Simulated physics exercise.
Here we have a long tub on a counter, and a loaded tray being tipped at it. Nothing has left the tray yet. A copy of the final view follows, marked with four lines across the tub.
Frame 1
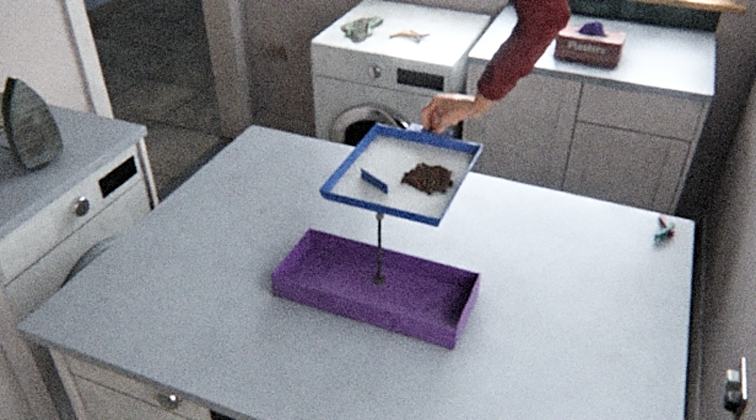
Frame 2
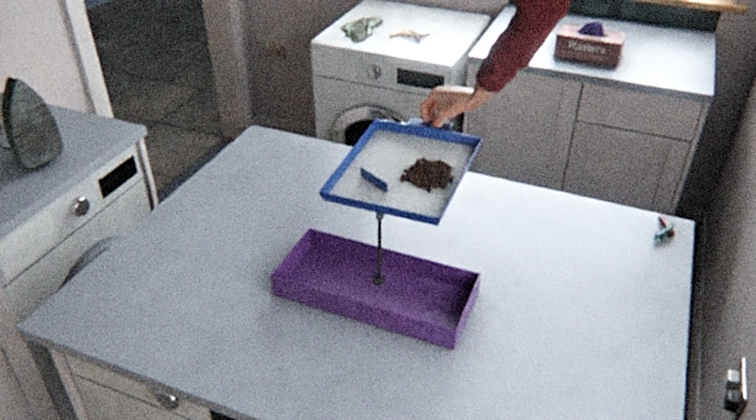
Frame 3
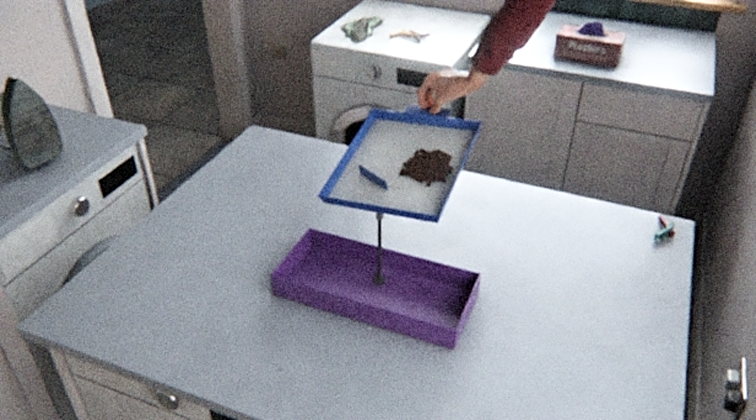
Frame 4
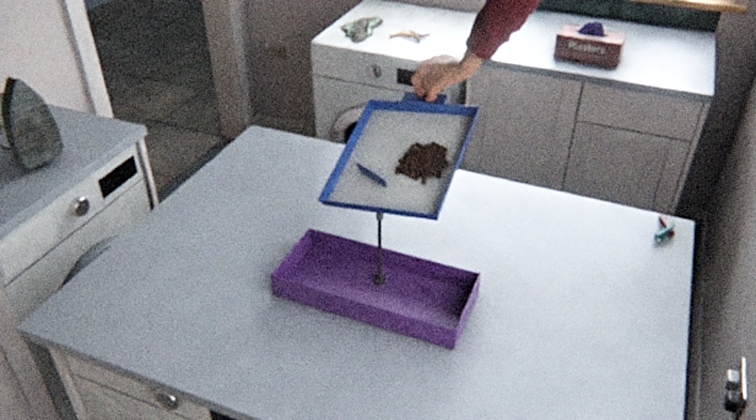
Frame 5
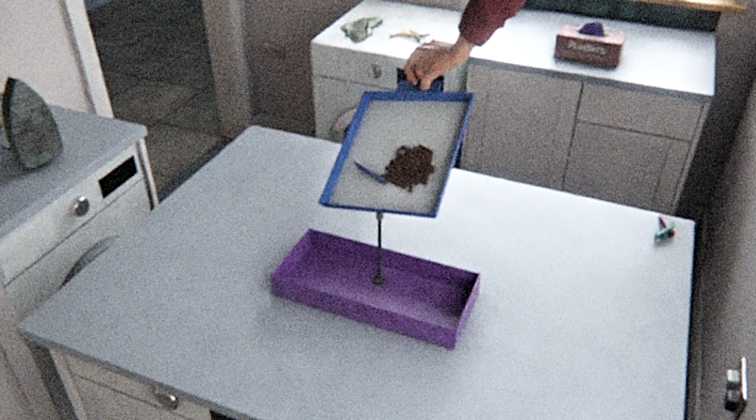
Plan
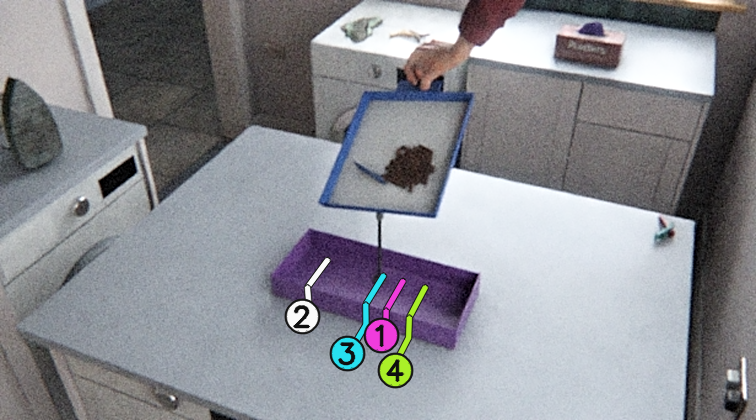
At first, a hand in a dark red sleeve holds the far side of a blue tray, carrying a dark brown pile, nearly level above a long purple tub. The hand then raises that side, steepening the tray toward the tub, and the pile shifts left against the small blue fin.
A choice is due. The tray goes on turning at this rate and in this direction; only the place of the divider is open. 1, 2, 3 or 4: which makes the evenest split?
Use line 2.
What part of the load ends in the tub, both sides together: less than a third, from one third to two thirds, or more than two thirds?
More than two thirds.
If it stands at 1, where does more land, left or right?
Left.
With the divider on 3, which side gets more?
More lands on the left.
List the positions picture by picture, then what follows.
Corners of the pouring end at (323, 189) and (438, 217), level; middle of the load at (431, 178), allspice berries, in the first frame.
Corners of the pouring end at (323, 191) and (438, 216), barely tipped; fin from (361, 167) to (387, 184), in the second frame.
Corners of the pouring end at (322, 194) and (436, 214), a little tipped; front corners of the tub at (271, 275) and (456, 330), in the third frame.
Corners of the pouring end at (321, 198) and (435, 213), clearly tipped; far corners at (371, 102) and (475, 108), in the fourth frame.
Corners of the pouring end at (322, 201) and (433, 212), clearly tipped; the left corner sinks clearly lower, in the fifth frame.
On the marked copy, line 1 crosses the front rim at (386, 309); line 2 crosses the front rim at (307, 286); line 3 crosses the front rim at (366, 303); line 4 crosses the front rim at (409, 316).
Choosing 1, of what is caught, all on the left of the divider, none on the right.
Choosing 2, of what is caught, about half on the left of the divider, about half on the right.
Choosing 3, of what is caught, all on the left of the divider, none on the right.
Choosing 4, of what is caught, all on the left of the divider, none on the right.
